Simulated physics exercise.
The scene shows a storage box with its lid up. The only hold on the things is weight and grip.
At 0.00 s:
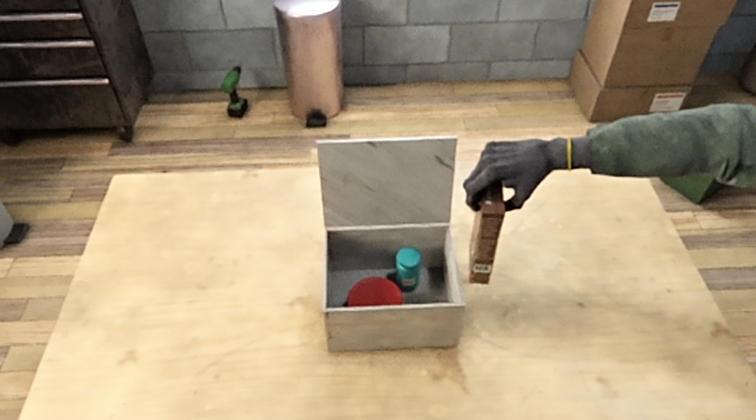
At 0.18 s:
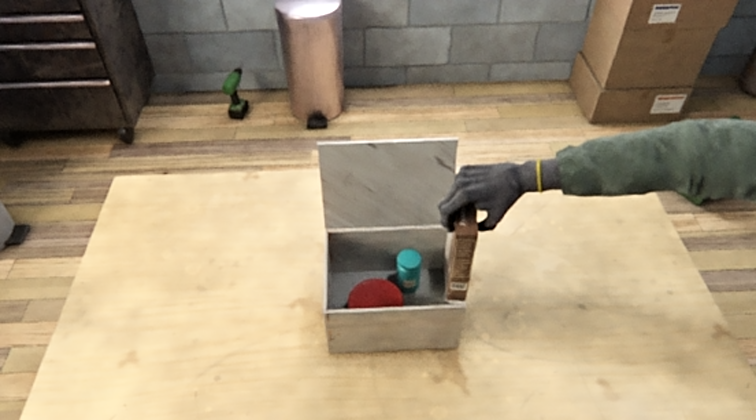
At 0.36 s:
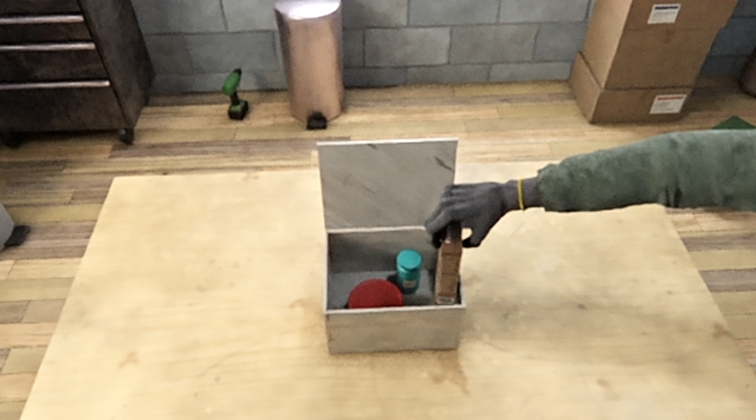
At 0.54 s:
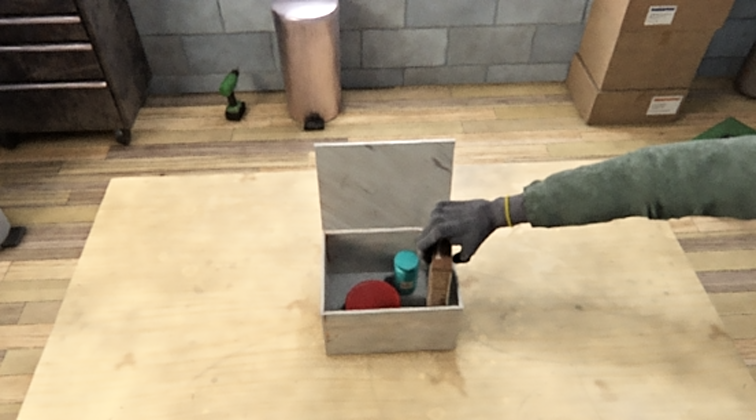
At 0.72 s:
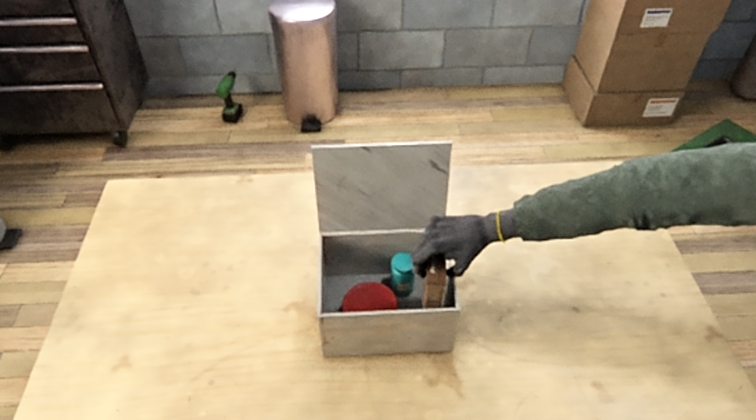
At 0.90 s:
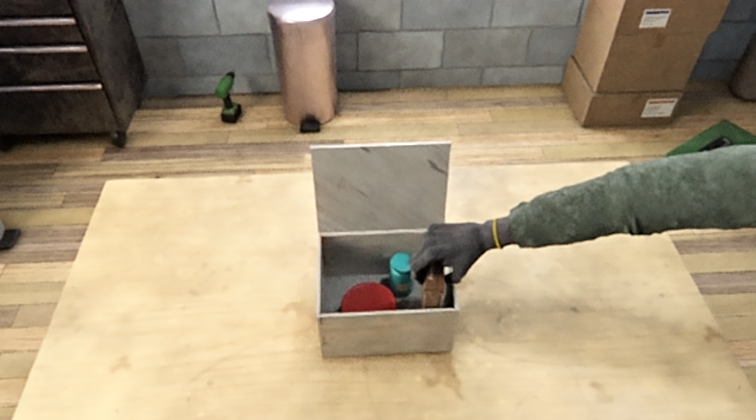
A brown packet, gripped from above by a dark-gloved hand, moved left over the open storage box and was lowered into its right side, beside a teal container and a red object.
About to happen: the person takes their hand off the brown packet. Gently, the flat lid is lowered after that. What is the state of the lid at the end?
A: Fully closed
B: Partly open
Answer: B.
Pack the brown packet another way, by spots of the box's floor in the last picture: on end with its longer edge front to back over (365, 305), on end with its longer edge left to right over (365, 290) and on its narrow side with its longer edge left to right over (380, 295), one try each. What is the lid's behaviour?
Lid, try 1: Propped open; try 2: Propped open; try 3: Fully down.
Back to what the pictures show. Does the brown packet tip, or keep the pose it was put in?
It stays as it was set.
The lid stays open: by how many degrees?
About 25°.
After 2.10 s, lid starting down.
After 2.50 s, lid 57° above the rim.
After 2.70 s, lid 39° above the rim.
At rest (3.2 s), lid 26° above the rim; all 3 in place. Seen from the same camera at the end, brown packet near (431, 300).
